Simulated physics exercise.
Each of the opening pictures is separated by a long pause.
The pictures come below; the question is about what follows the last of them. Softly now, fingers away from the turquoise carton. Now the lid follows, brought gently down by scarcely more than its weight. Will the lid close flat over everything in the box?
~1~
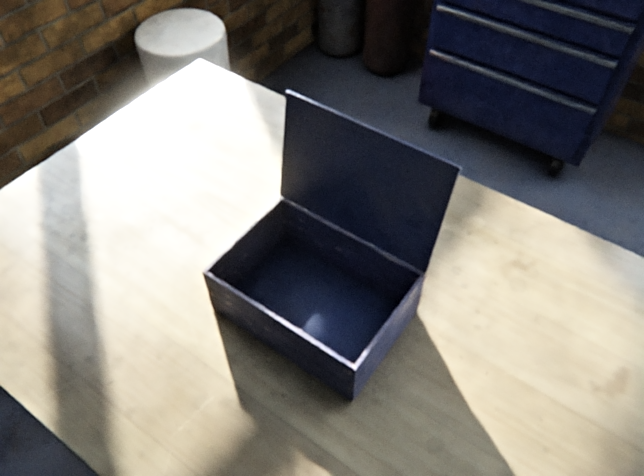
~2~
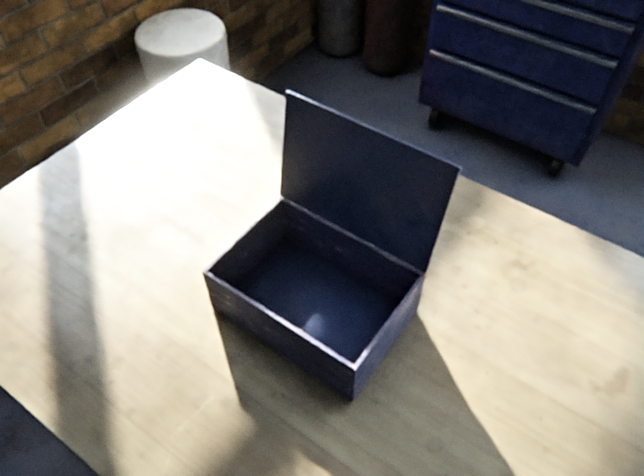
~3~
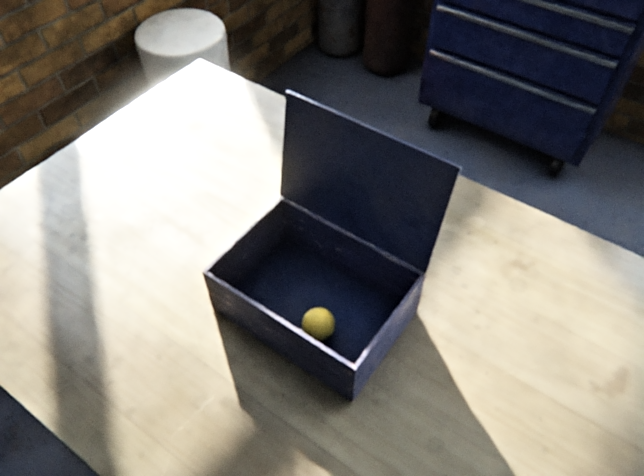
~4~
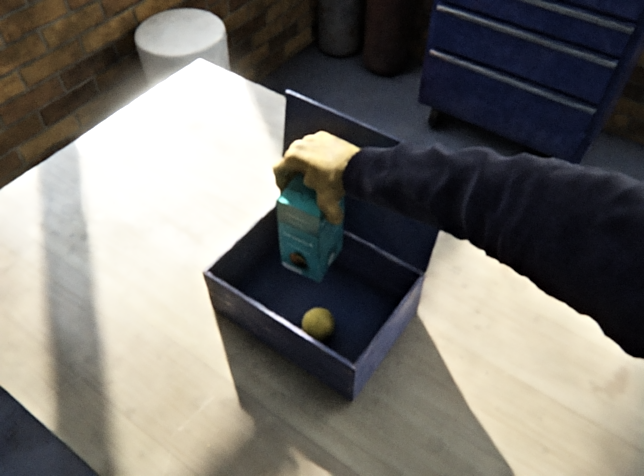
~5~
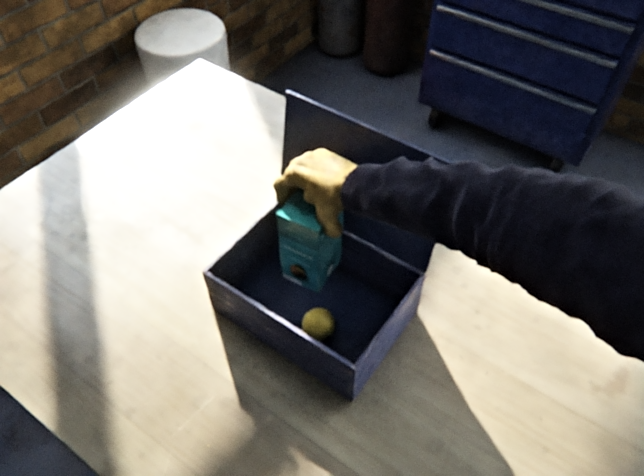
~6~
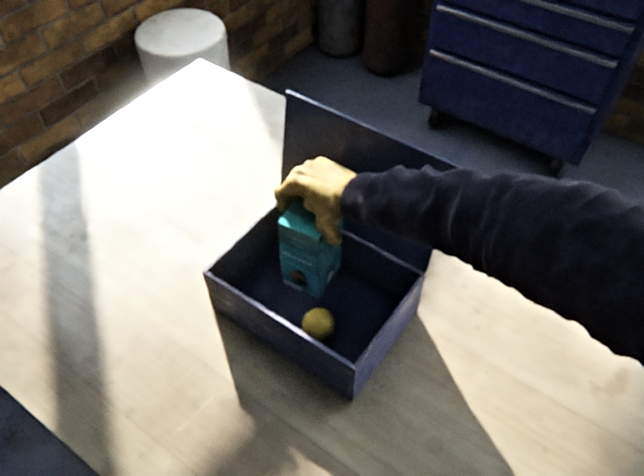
No.
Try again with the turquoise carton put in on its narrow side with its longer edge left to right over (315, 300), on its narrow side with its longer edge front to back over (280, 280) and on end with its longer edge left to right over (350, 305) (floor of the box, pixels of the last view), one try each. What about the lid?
The lid lowers completely the first try, lowers completely the second try and is kept from lowering the third try.
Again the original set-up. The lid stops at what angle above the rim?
I'd say roughly 55 degrees above the rim.
Then, 0.90 s past the last view, lid starting down; turquoise carton displaced about its own width near (312, 267).
Then, 1.40 s past the last view, lid 72° above the rim; turquoise carton displaced about its own width near (312, 267).
Finally, lid 56° above the rim; moved from the start, turquoise carton; yellow lemon still in place. Final places as the last picture's camera would see them, turquoise carton near (312, 267).
